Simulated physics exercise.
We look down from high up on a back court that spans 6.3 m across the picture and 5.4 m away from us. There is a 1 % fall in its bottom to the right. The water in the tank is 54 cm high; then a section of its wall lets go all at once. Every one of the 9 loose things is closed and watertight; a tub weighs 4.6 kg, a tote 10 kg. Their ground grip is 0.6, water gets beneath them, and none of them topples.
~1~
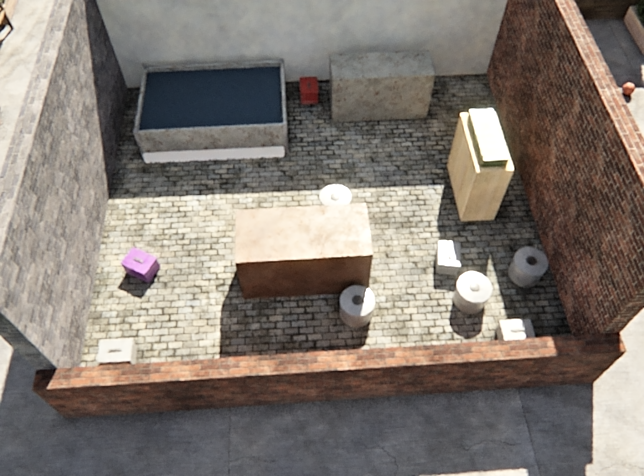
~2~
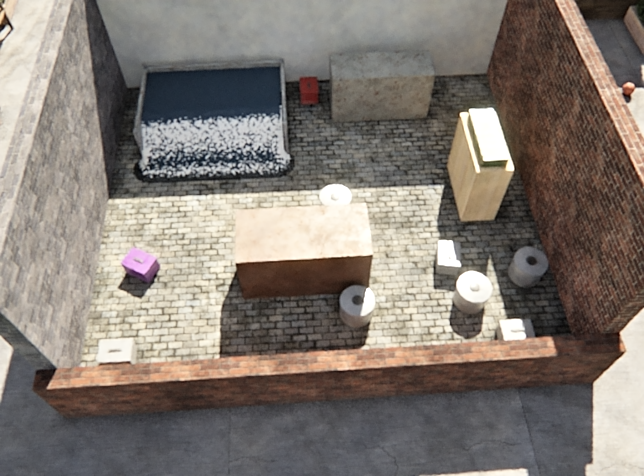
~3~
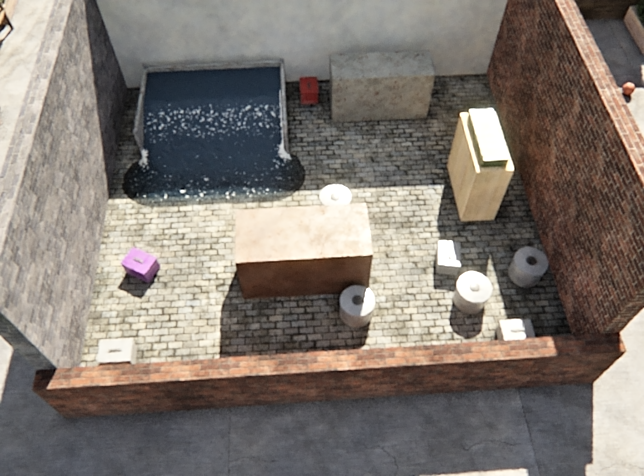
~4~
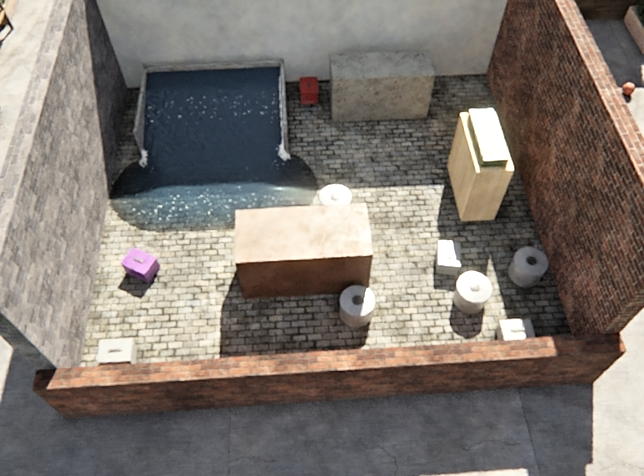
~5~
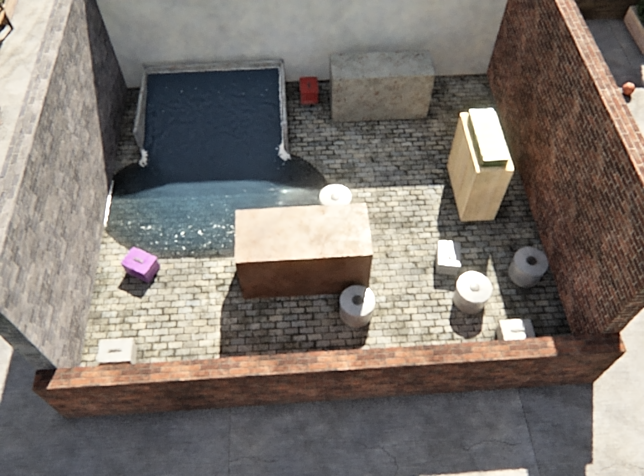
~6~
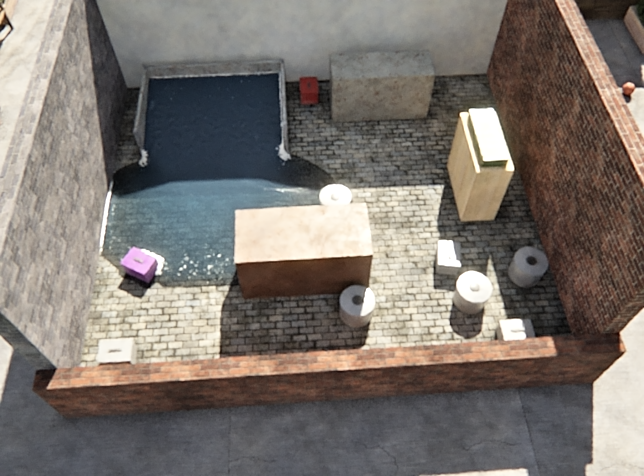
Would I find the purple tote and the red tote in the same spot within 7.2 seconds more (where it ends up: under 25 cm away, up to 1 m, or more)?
In the end the purple tote should get washed far off, the red tote should not go anywhere much.
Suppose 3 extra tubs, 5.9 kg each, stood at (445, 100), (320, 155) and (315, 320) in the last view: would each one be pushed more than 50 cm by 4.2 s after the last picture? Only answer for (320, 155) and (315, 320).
First not far enough, second far enough.
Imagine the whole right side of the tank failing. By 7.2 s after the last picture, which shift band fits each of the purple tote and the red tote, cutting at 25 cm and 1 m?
Under that change the purple tote would sit tight and the red tote would be borne far.
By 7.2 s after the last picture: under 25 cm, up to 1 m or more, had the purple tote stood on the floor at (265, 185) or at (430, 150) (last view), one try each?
Run 1: It is pushed far off. Run 2: It is pushed a bit.
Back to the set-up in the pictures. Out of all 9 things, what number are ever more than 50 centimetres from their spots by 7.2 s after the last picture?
By my tally, 7.
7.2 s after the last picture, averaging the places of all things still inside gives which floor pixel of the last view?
The centre sits near (397, 227).
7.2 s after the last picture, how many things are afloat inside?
It comes to 4 of them.
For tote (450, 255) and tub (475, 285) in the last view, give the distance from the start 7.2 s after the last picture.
50 cm and 120 cm, respectively.
Then, 0.9 s after the last picture the purple tote is near (116, 318), 0.9 m from its start, aground; the red tote is near (309, 85), 0.0 m from its start, aground; 1 afloat.
Then, 2.8 s after the last picture the purple tote is near (180, 324), 1.2 m from its start, afloat; the red tote is near (309, 85), 0.0 m from its start, aground; 4 afloat.
Then, 4.8 s after the last picture the purple tote is near (341, 330), 2.9 m from its start, aground; the red tote is near (309, 85), 0.0 m from its start, aground; 6 afloat.
Then, 7.2 s after the last picture the purple tote is near (397, 327), 3.6 m from its start, aground; the red tote is near (309, 85), 0.0 m from its start, aground; 4 afloat.
